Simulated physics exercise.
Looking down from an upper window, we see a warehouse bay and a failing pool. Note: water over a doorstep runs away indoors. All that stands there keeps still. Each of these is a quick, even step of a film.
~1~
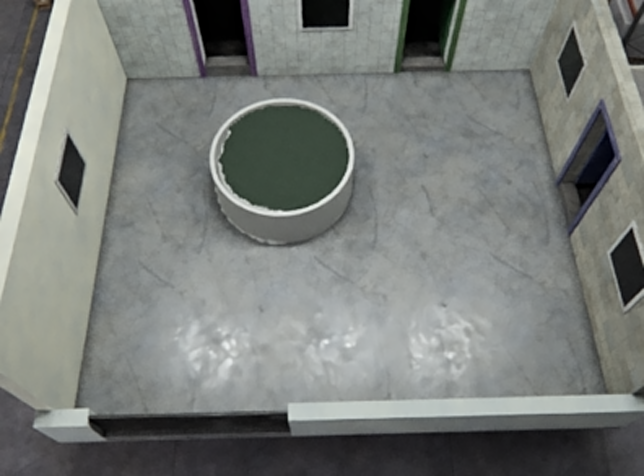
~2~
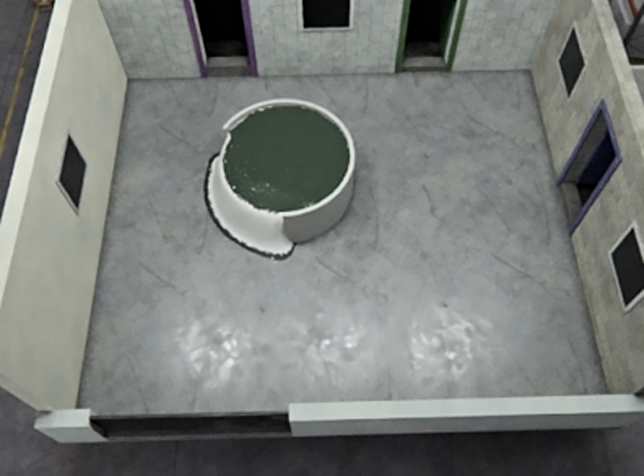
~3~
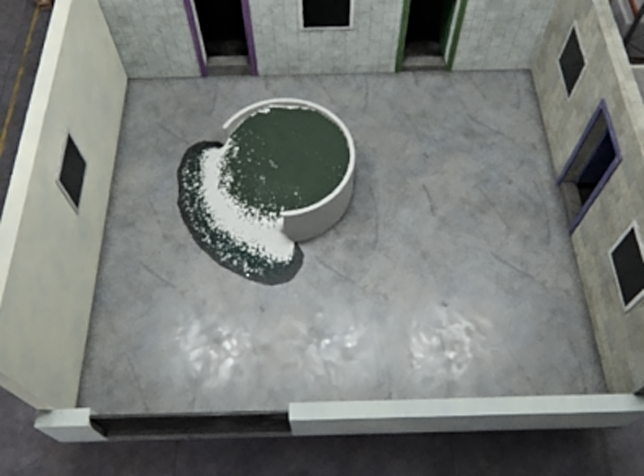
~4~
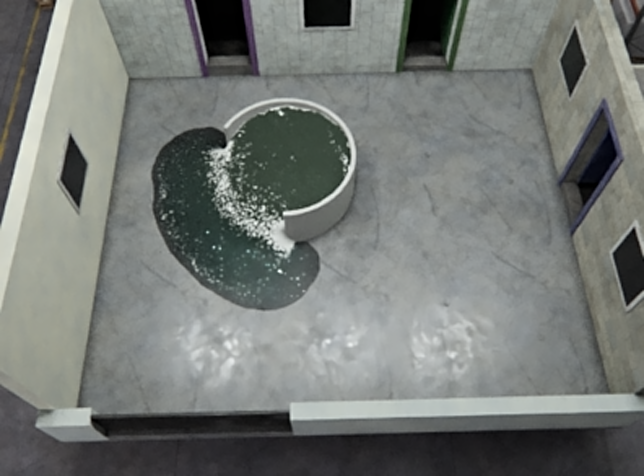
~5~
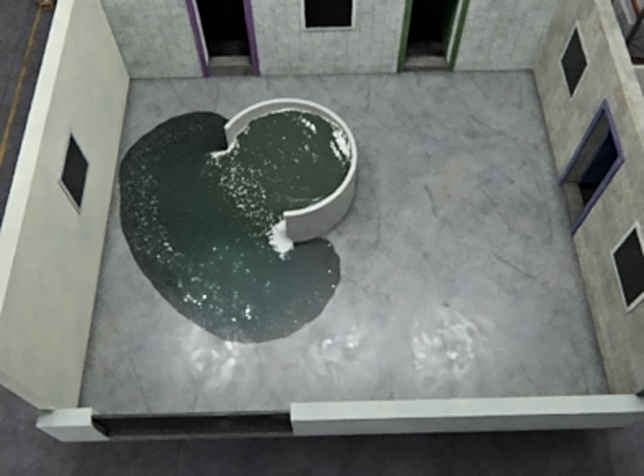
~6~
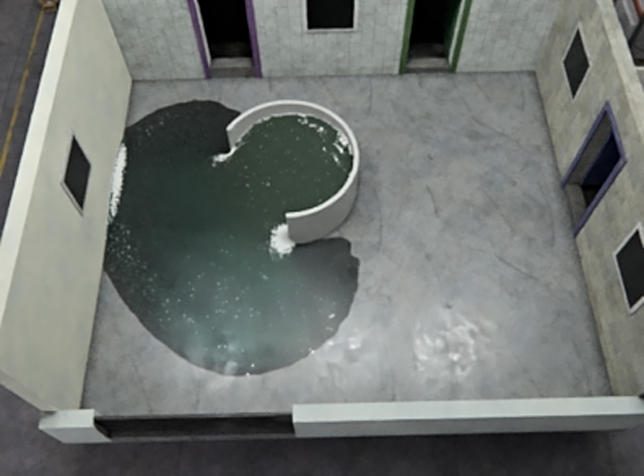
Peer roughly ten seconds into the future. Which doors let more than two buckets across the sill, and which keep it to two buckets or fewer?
The blue door does not pass two buckets, the green door does not pass two buckets, the purple door does not pass two buckets.
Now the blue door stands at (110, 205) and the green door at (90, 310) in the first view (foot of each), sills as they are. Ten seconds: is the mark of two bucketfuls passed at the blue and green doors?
Taking them in turn, the blue door crosses the line and the green door crosses the line.
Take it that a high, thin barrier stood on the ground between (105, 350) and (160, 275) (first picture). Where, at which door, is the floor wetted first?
My pick is the purple door.
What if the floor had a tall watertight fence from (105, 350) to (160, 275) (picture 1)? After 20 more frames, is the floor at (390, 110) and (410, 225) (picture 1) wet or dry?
Untouched, then untouched.
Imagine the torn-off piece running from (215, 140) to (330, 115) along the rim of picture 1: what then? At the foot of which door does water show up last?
The blue-painted one.
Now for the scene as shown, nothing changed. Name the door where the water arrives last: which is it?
That would be the door marked blue.
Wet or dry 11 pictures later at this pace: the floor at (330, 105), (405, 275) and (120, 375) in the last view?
Lab note, in the order given: Unwetted, unwetted, wet through.
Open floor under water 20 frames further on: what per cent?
Near 50 in a hundred.
A moment on, water covers 35 % of the floor; the blue door not reached, the green door not reached, the purple door wet at the sill, nothing in.
Next, water covers 35 % of the floor; the blue door not reached, the green door not reached, the purple door wet at the sill, nothing in.
Then, water covers 50 % of the floor; the blue door not reached, the green door not reached, the purple door wet at the sill, nothing in.
Later, water covers 95 % of the floor; the blue door wet at the sill, nothing in, the green door wet at the sill, nothing in, the purple door wet at the sill, nothing in.
In the end, water covers 100 % of the floor; the blue door wet at the sill, nothing in, the green door wet at the sill, nothing in, the purple door wet at the sill, nothing in.
